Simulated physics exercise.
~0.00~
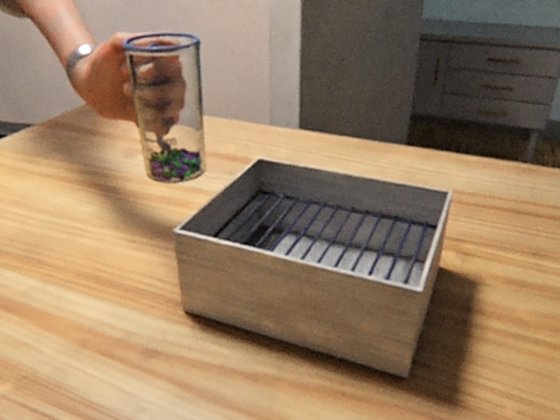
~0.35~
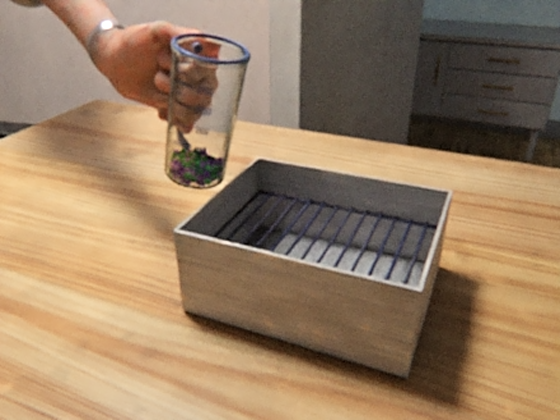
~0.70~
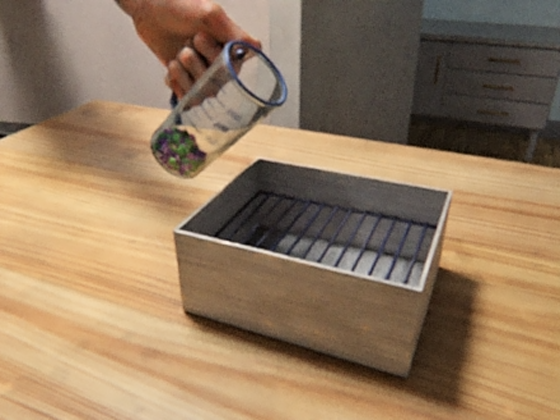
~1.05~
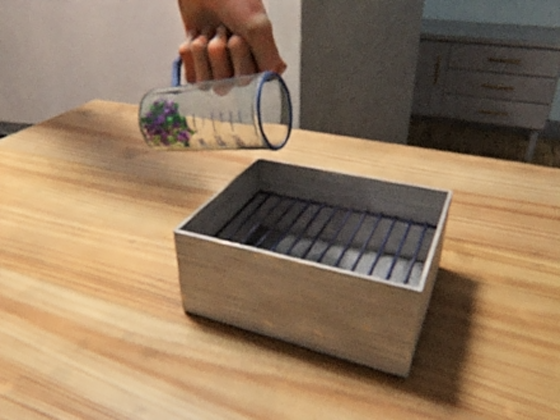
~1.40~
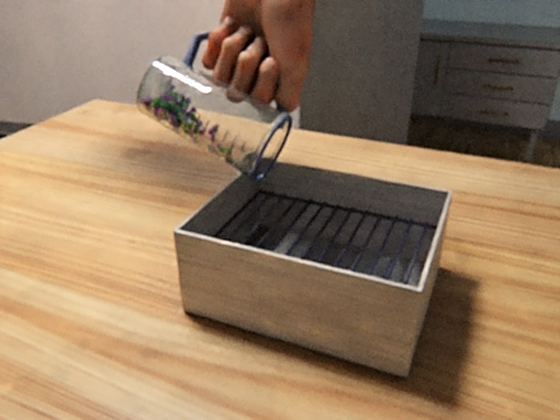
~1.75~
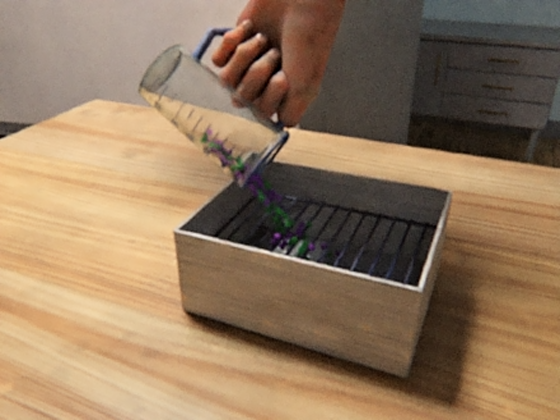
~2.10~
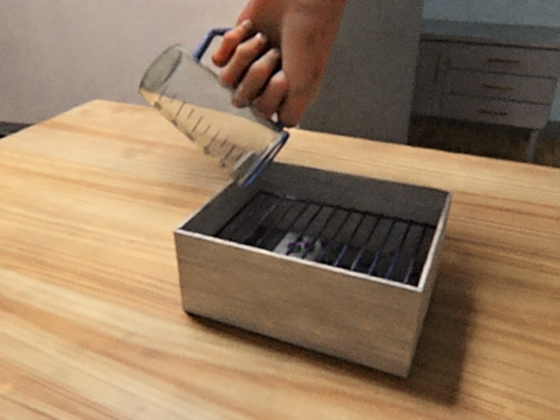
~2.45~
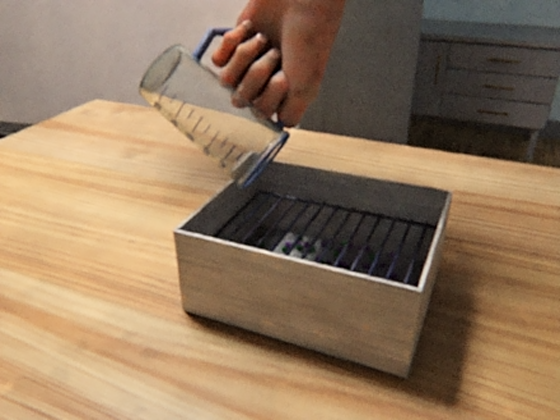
A hand holds a clear, blue-rimmed cup with a small mix of green and purple bits at the bottom, above the left side of a light wooden table seen from above at an angle. Right of it sits an open pale box with a dark wire rack inside, and drawers stand in the background. The hand moves the cup right and tips it onto its side, and the bits slide toward the rim. Tilted further, the cup spills both colours onto the wires. They drop through, leaving the cup empty, still held tilted, with all the green and purple pieces beneath the rack.
